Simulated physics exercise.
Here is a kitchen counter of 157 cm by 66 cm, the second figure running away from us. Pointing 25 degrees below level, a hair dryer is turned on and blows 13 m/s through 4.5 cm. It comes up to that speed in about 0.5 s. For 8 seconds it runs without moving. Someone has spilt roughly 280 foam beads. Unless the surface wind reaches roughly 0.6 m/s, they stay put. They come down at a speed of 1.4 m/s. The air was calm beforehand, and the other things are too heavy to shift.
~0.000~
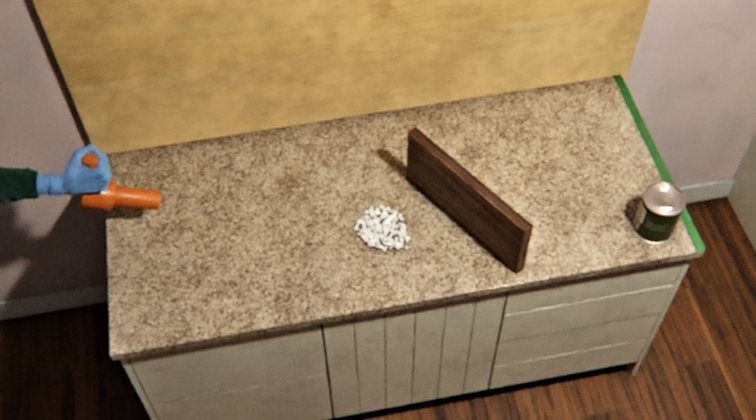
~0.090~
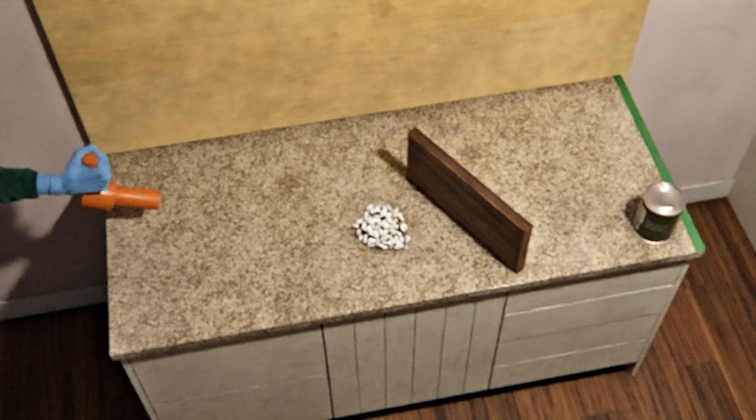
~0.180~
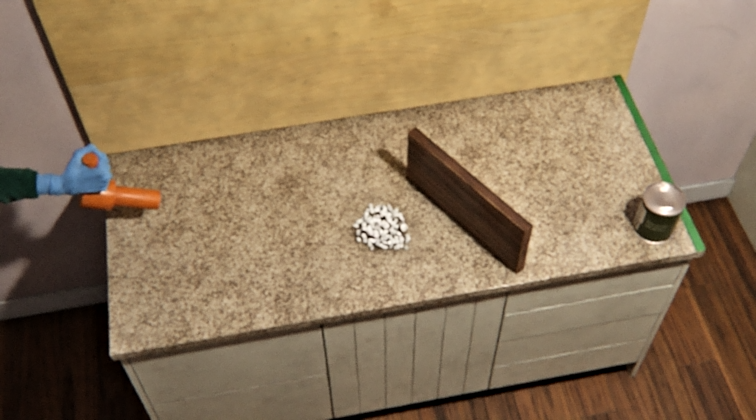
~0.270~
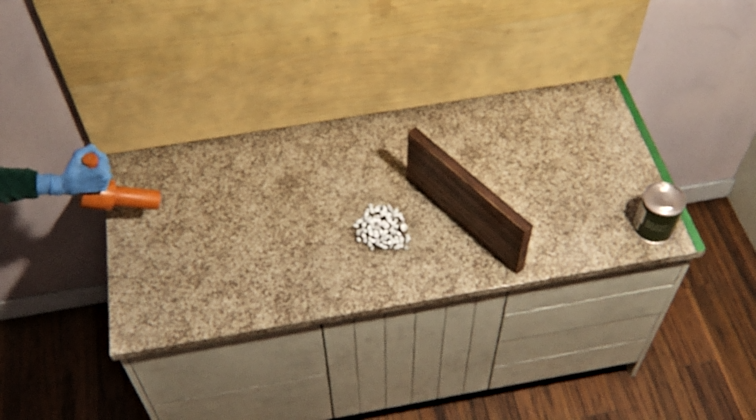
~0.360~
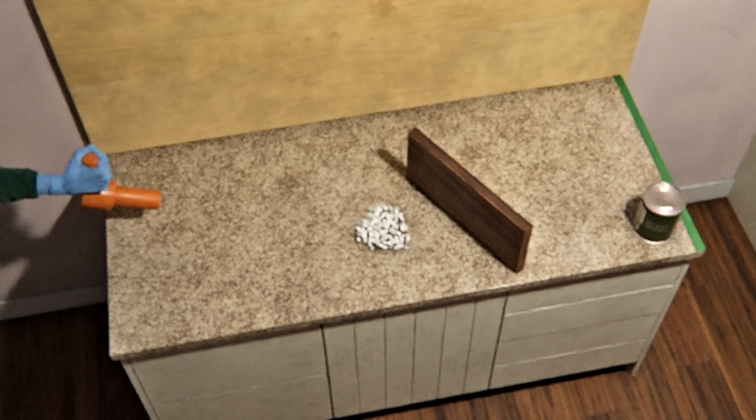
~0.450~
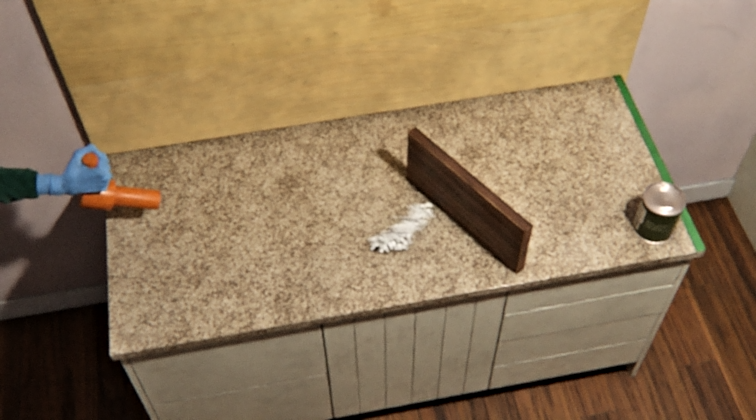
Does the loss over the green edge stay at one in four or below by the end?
Yes, most likely the tally past that edge holds at or under a quarter.
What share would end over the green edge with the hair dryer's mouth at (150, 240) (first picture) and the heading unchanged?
Then the share would be close to 0 percent.
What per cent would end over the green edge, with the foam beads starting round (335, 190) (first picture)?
Expected share: Near 30 %.
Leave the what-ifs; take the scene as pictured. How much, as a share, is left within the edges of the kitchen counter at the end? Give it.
I'd put it at some 0 %.
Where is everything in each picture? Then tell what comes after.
In the first frame, the middle of the foam beads is near (382, 229), none has stirred yet and the mouth of the hair dryer is at (158, 200).
In the second frame, the middle of the foam beads is near (384, 226), none has stirred yet and the green edge is centred on (660, 156).
In the third frame, the middle of the foam beads is near (384, 226), none has stirred yet, the top of a board is at (468, 177) and the top of a tin is at (665, 198).
In the fourth frame, the middle of the foam beads is near (384, 226) and none has stirred yet.
In the fifth frame, the middle of the foam beads is near (383, 229) and none has stirred yet.
In the sixth frame, the middle of the foam beads is near (405, 234), the farthest in sight from the hair dryer is at (432, 215) and about 70 % have left their places.
After 1.6 s the count stands so, 0 % are over the green edge.
After 2.6 s the count stands so, 0 % are over the green edge.
After 4.4 s the count stands so, 0 % are over the green edge.
After 8.0 s, at the end, 0 % are over the green edge.
